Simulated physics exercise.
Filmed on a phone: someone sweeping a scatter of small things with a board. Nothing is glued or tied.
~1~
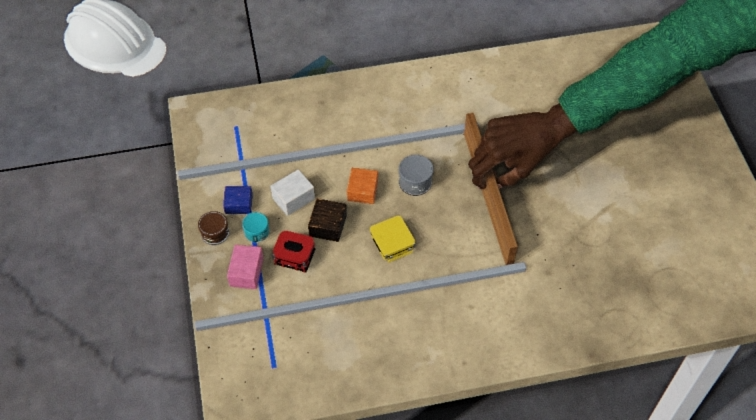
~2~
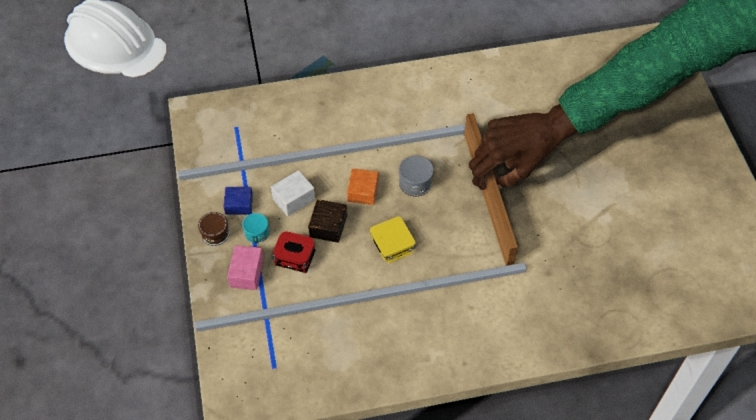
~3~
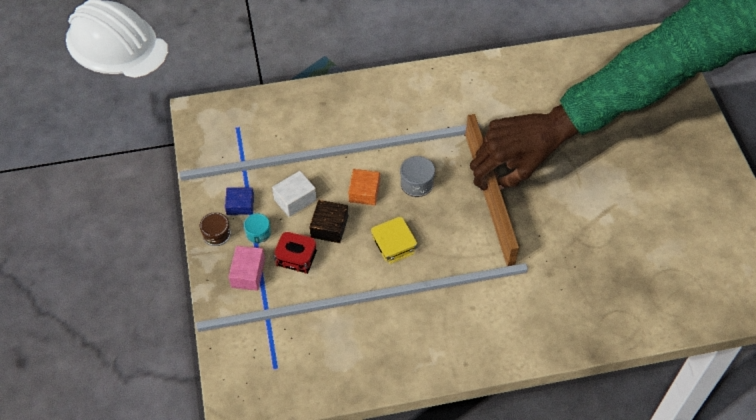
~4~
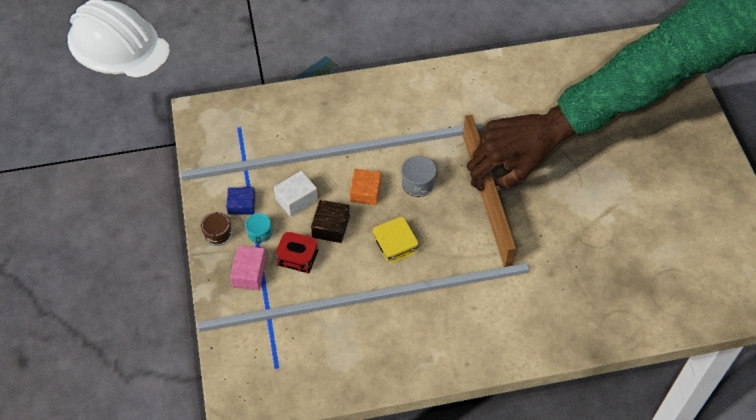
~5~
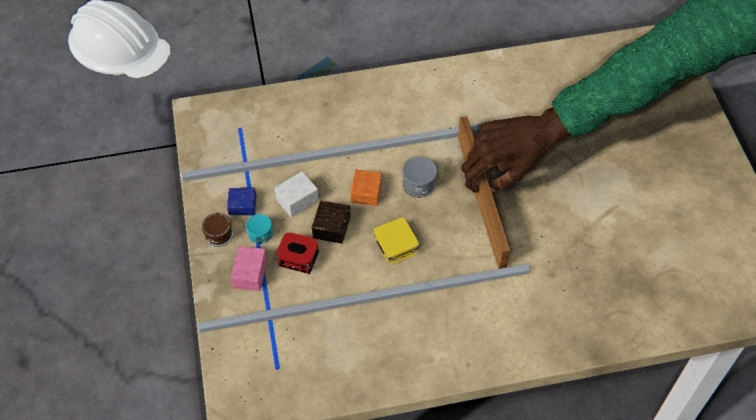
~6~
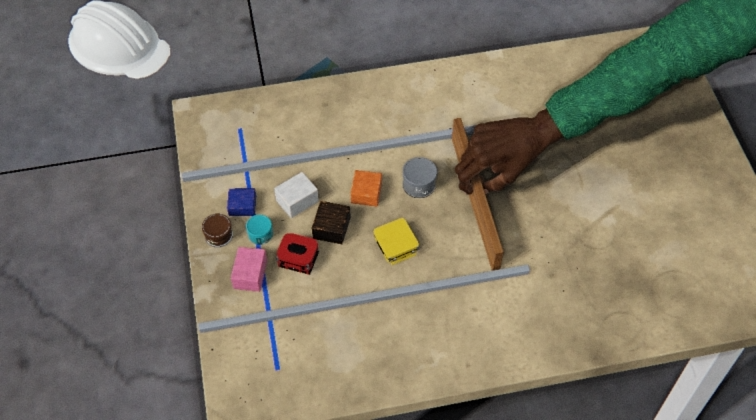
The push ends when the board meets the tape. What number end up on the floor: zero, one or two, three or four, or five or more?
Outcome: The number that fall off is three or four.
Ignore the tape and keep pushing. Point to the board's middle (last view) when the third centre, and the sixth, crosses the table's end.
Near (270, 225) and (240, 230).
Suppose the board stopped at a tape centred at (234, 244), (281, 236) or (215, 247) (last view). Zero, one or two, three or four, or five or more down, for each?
In that order: Five or more; 1 or 2; at least five.
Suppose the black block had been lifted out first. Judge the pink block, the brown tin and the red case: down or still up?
The pink block drops off; the brown tin holds on; the red case remains up.
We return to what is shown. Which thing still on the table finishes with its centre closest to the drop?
It is the turquoise tub.
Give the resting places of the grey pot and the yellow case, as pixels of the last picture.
Near (234, 204) and (245, 269).
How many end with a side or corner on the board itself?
That makes 2.
A little later, none off yet; brown tin at rest near (218, 230); pink block at rest near (249, 269); blue block at rest near (242, 202).
Next, none off yet; brown tin at rest near (218, 230); pink block moving near (244, 270); blue block shifted about its own width near (208, 204).
When it is over, the number that fall off is three or four; down, white block, blue block, pink block and brown tin.
